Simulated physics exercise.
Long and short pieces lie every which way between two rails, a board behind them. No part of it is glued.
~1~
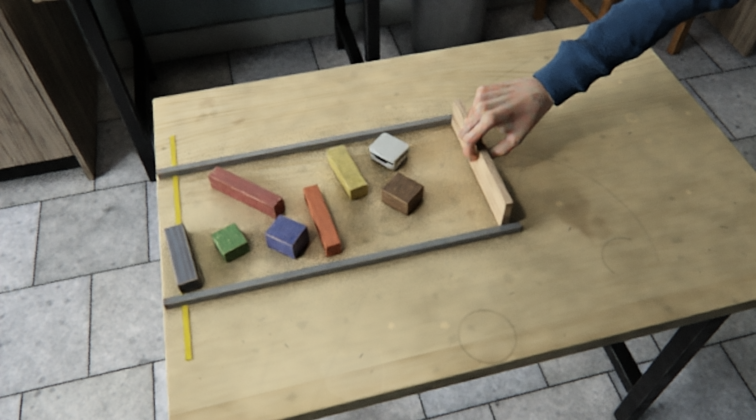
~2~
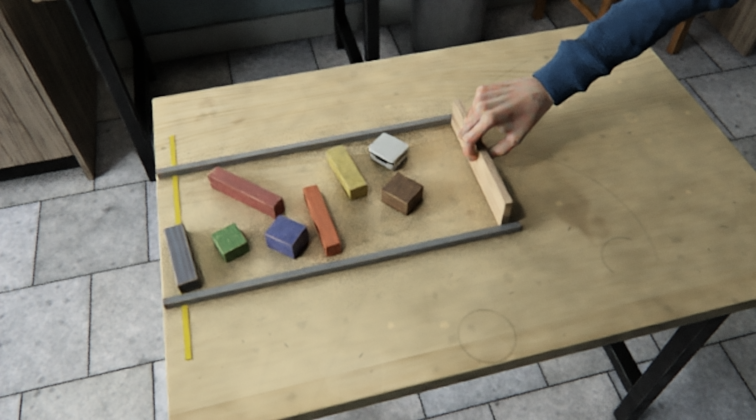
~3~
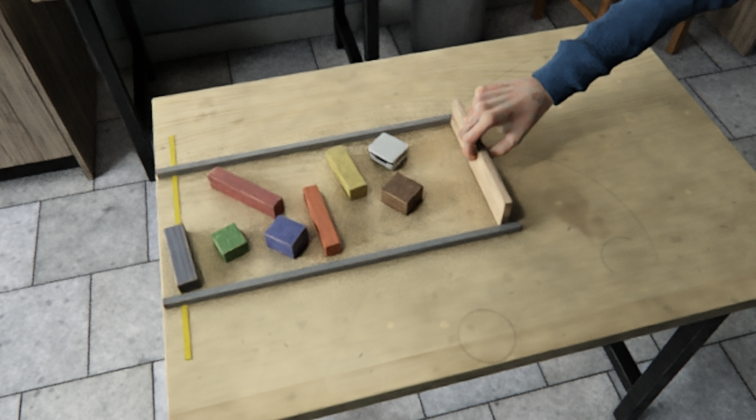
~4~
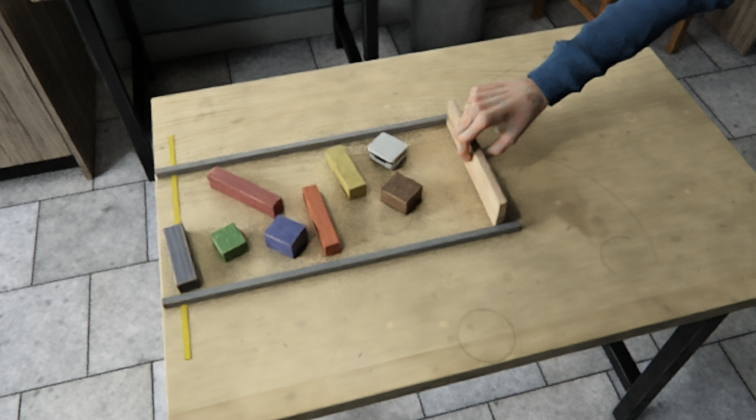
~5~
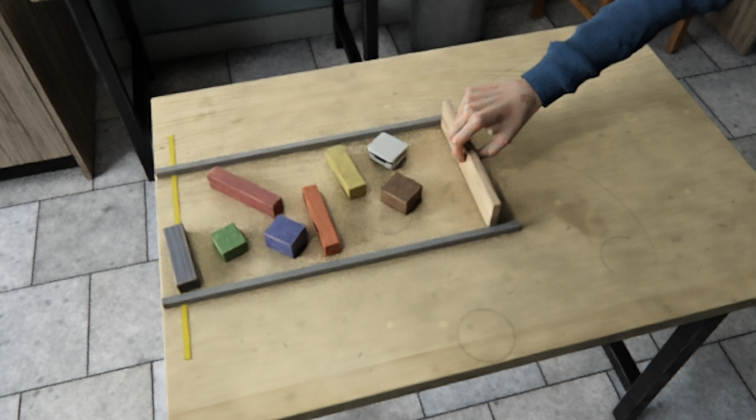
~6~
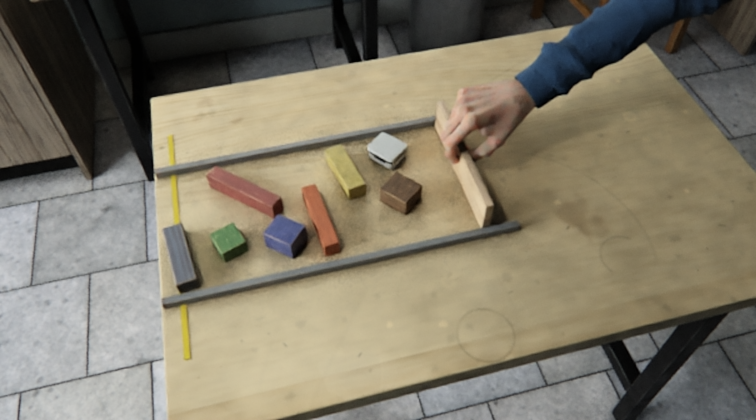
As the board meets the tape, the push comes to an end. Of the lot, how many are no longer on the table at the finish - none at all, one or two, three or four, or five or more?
By the finish, five or more are off it.
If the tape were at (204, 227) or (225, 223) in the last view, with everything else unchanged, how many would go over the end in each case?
So that's 3 for the first and 2 for the second.
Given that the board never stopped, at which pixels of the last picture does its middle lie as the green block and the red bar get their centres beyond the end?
Around (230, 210) first and around (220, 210) second.
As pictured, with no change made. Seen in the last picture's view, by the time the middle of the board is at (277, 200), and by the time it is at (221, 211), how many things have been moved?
It comes to 8 for the first spot, 8 for the other.
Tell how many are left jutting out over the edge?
2.
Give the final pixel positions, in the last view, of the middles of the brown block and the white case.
About (161, 235), and about (159, 190).
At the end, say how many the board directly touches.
The figure is 2.
Early on, none off yet; grey stick at rest near (181, 257); green block at rest near (229, 242); red bar at rest near (244, 192).
A while later, none off yet; grey stick at rest near (181, 257); green block moving near (222, 245); red bar travelled a little near (225, 202).
Further along, one off so far; grey stick in the air near (162, 361); green block travelled well along near (152, 263); red bar travelled about its own width near (160, 212).
Finally, the number that fall off is five or more; lost, yellow bar, orange bar, blue block, red bar, green block and grey stick.
